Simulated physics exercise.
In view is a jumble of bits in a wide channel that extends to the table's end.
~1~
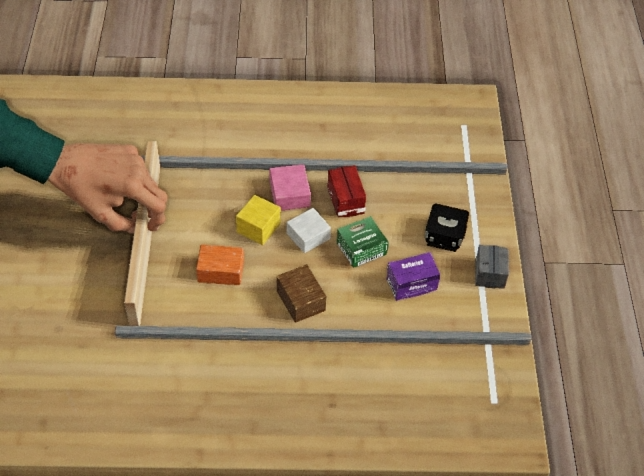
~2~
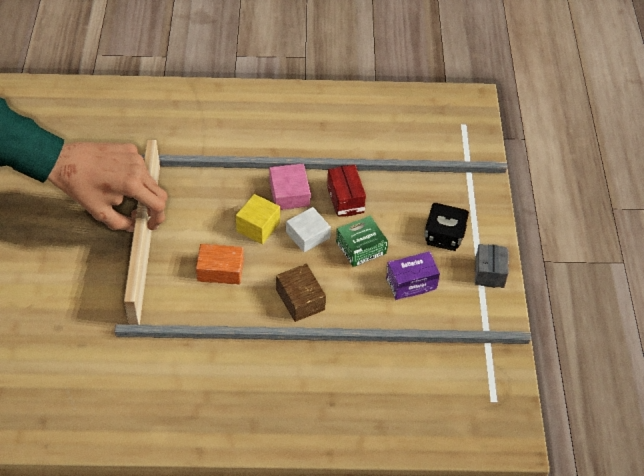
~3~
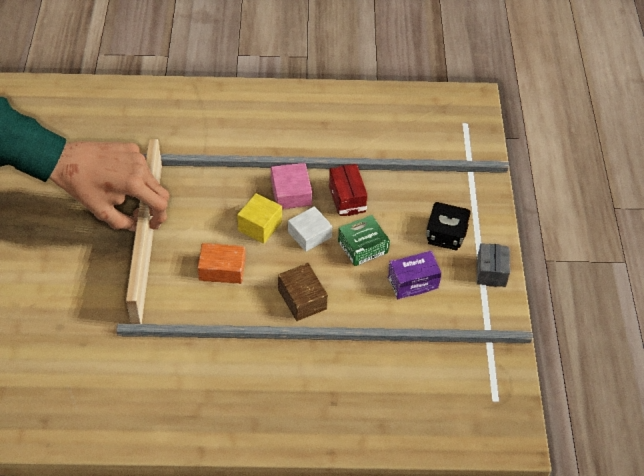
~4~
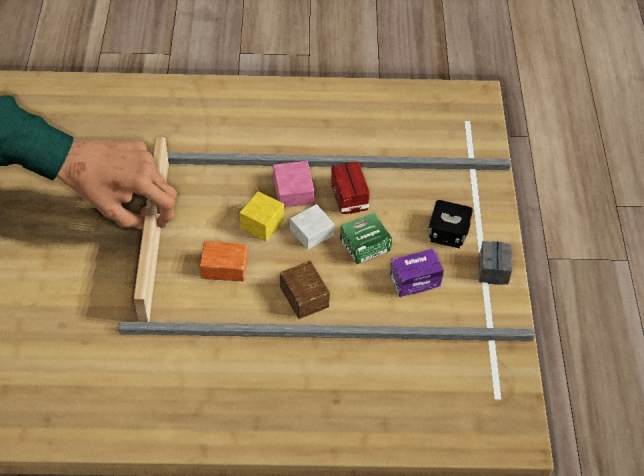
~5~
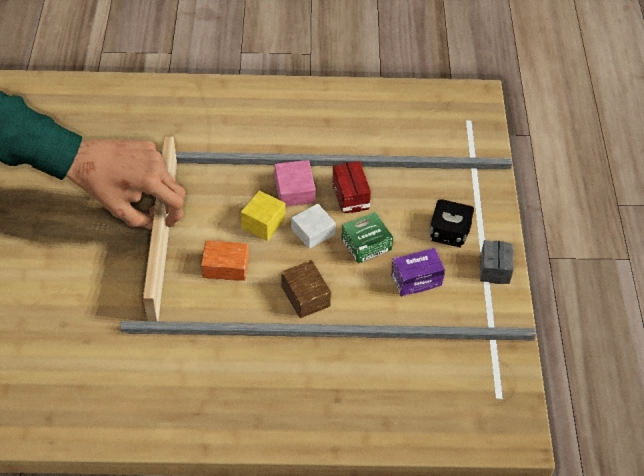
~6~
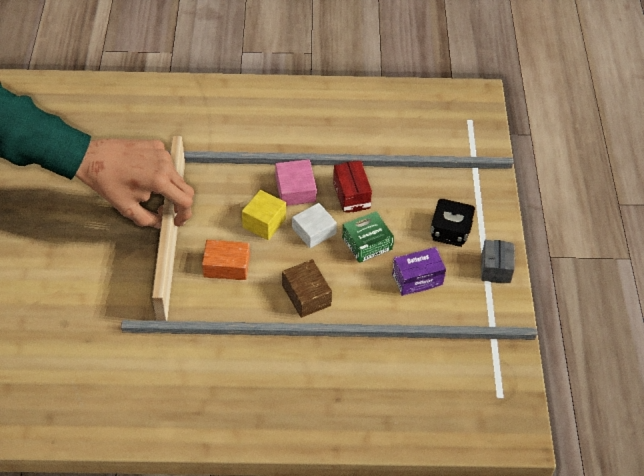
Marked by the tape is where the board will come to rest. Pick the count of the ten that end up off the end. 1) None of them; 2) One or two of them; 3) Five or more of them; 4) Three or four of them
(3) Five or more of them.
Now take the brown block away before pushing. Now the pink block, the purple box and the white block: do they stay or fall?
Pink block: Still there; purple box: Still there; white block: Over the edge.
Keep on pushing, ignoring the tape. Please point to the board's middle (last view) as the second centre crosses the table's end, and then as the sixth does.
Near (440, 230) first, near (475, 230) second.
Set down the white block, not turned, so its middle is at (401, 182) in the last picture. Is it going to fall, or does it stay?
From that start the object does not stay.
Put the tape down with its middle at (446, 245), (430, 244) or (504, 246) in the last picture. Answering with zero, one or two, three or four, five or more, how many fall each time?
In that order: Just one or two; 1 or 2; more than four.
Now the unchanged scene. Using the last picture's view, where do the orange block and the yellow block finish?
Taking them in turn, first comes (508, 262), then (498, 215).
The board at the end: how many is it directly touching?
That number would be 4.
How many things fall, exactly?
It is 6, no more and no fewer.
Early on, none off yet; grey box at rest near (498, 262); black case at rest near (452, 223); purple box at rest near (419, 271).
A while later, none off yet; grey box at rest near (498, 262); black case travelled a little near (464, 222); purple box travelled about its own width near (449, 283).
Finally, the number that fall off is five or more; lost, white block, red box, green box, purple box, black case and grey box.
